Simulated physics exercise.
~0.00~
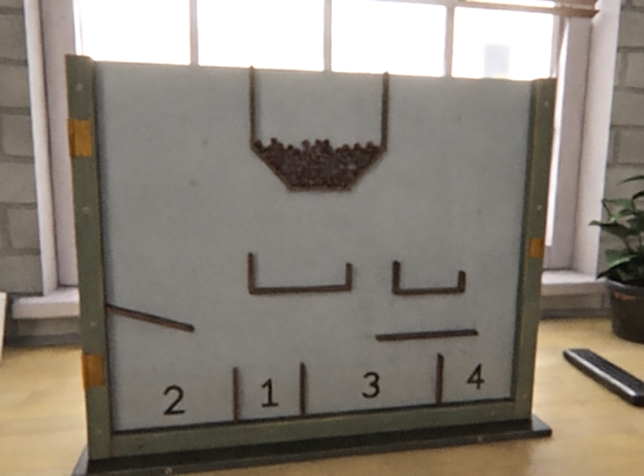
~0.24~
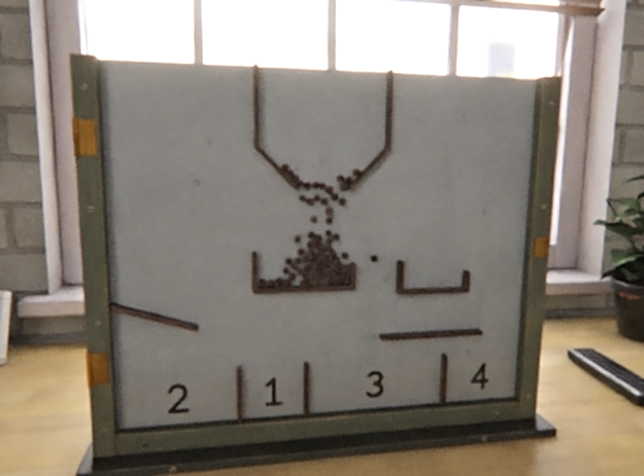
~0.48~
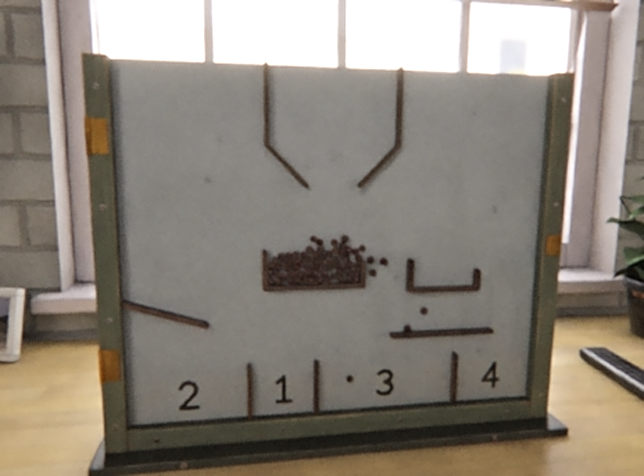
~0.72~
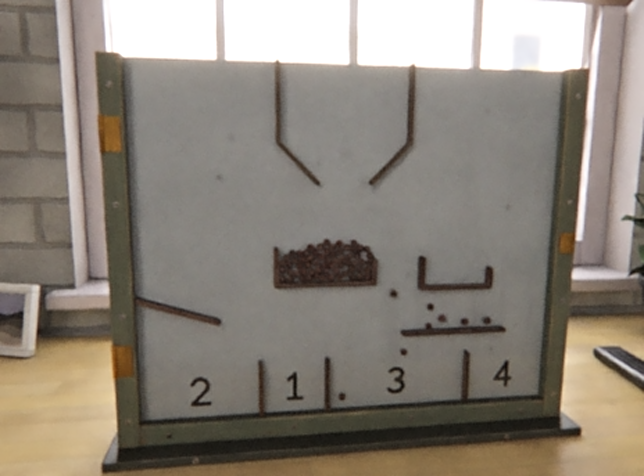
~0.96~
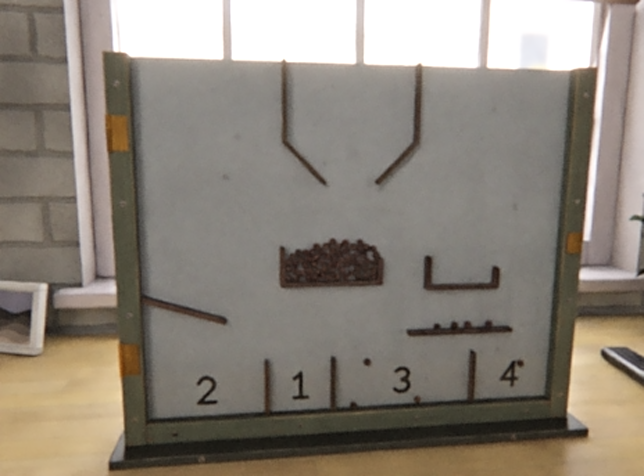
On a wooden table before a bright window, an upright, green-framed case holds a hopper of small dark beads above fixed ledges and four numbered bins. The hopper opens at the bottom, and the beads pour down into the wide tray beneath it. They heap up there, and a few spill over the tray's right side. Some of these land on the flat ledge at right, while others drop toward the bins as the view shifts slightly left. Finally, the hopper is empty, most beads sit piled in the tray, several rest on the ledge, and a few are down among the right-hand bins.
